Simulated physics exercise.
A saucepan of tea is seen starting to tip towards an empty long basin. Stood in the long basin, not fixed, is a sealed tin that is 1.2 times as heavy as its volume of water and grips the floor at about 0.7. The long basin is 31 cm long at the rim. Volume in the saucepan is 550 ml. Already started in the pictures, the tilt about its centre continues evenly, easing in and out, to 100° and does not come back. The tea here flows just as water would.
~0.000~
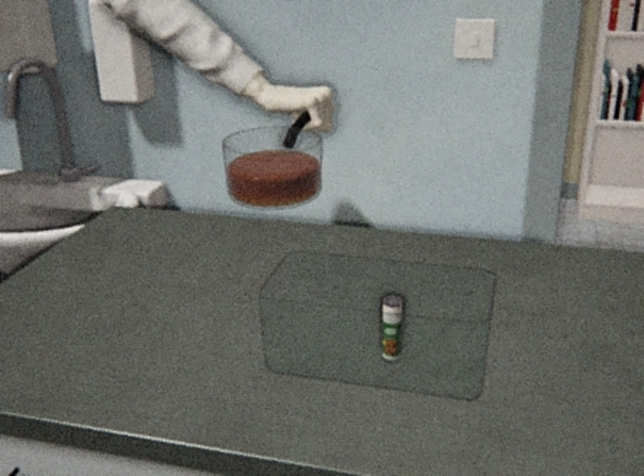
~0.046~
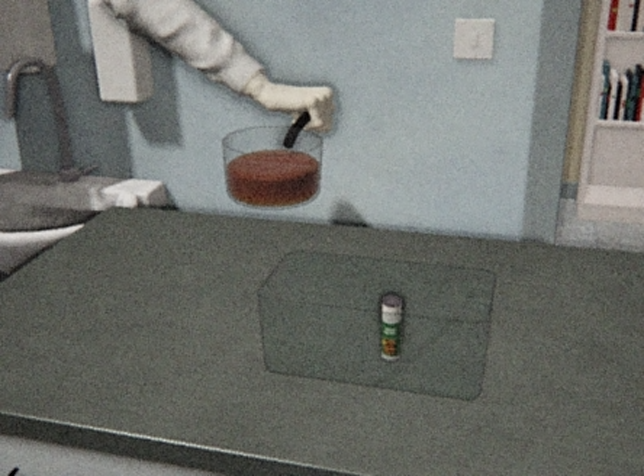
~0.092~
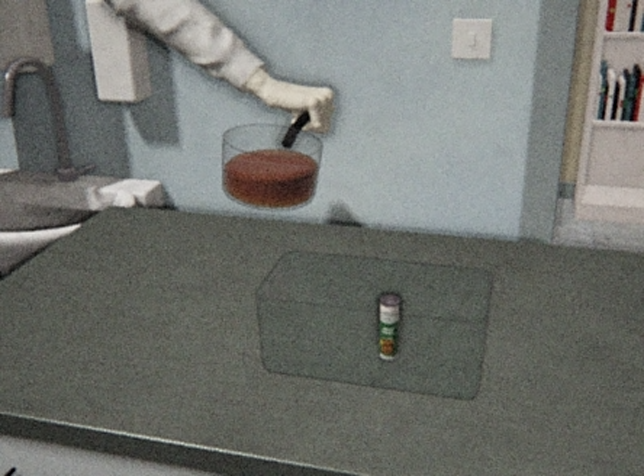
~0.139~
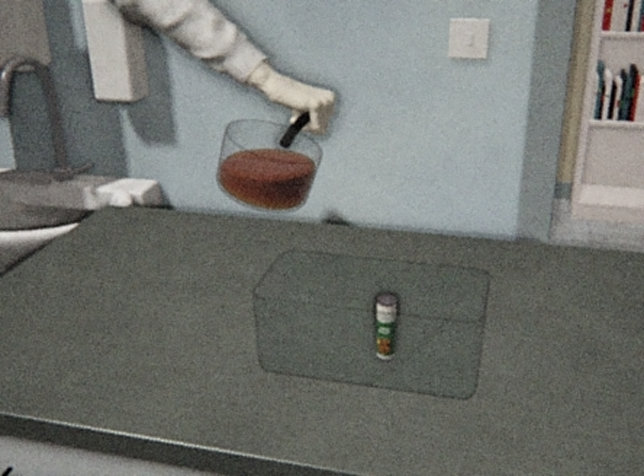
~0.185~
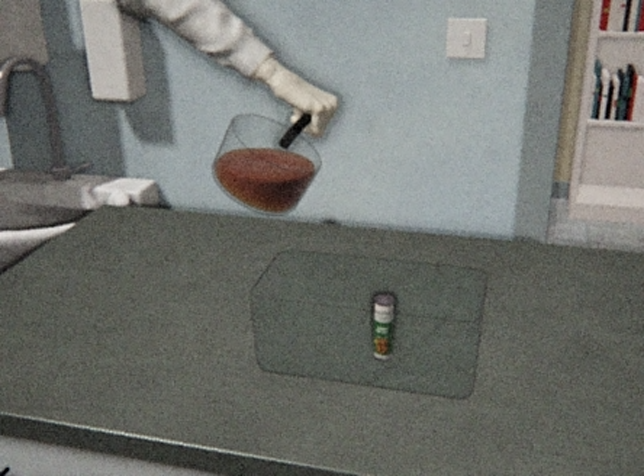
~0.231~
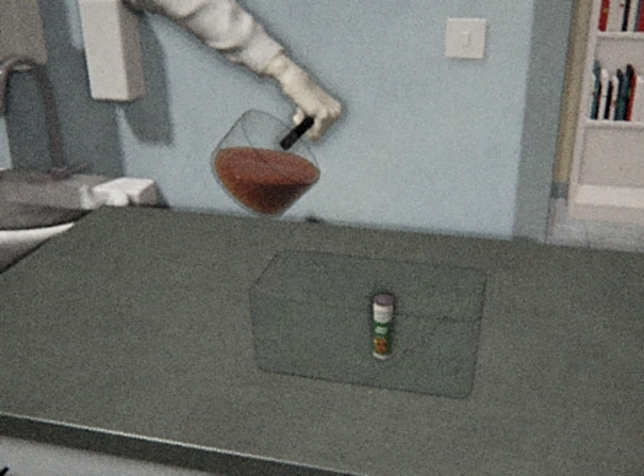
A gloved hand held a clear saucepan of reddish-brown tea above a grey counter, then steadily tilted it to the right, while a small tin stood still inside a long, see-through basin.
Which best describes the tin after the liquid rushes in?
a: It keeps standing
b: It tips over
a.
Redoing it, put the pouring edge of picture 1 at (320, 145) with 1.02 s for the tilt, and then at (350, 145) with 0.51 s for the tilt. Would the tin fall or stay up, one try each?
The tin stays vertical the first time and overturns the second time.
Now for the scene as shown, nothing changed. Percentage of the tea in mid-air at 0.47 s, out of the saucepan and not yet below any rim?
Estimate: About 52 % of all of it.
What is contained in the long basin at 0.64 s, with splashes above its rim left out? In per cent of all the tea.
About 78 %.
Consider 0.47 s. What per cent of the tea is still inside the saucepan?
32 %.
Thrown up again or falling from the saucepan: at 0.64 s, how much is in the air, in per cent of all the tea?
Estimate: Around 10 per cent.
Then, 0.47 s in, the tilt is 98° and 32 per cent is still to pour; the tin stands where it began.
Then, 0.64 s in, the tilt is 100° and 11 per cent is still to pour; the tin stands where it began.
Then, 0.81 s in, the tilt is 100° and 2 per cent is still to pour; the tin stands where it began.
Then, 1.01 s in, the tilt is 100° and 0 per cent is still to pour; the tin stands where it began.
Finally, the tin stands where it began.
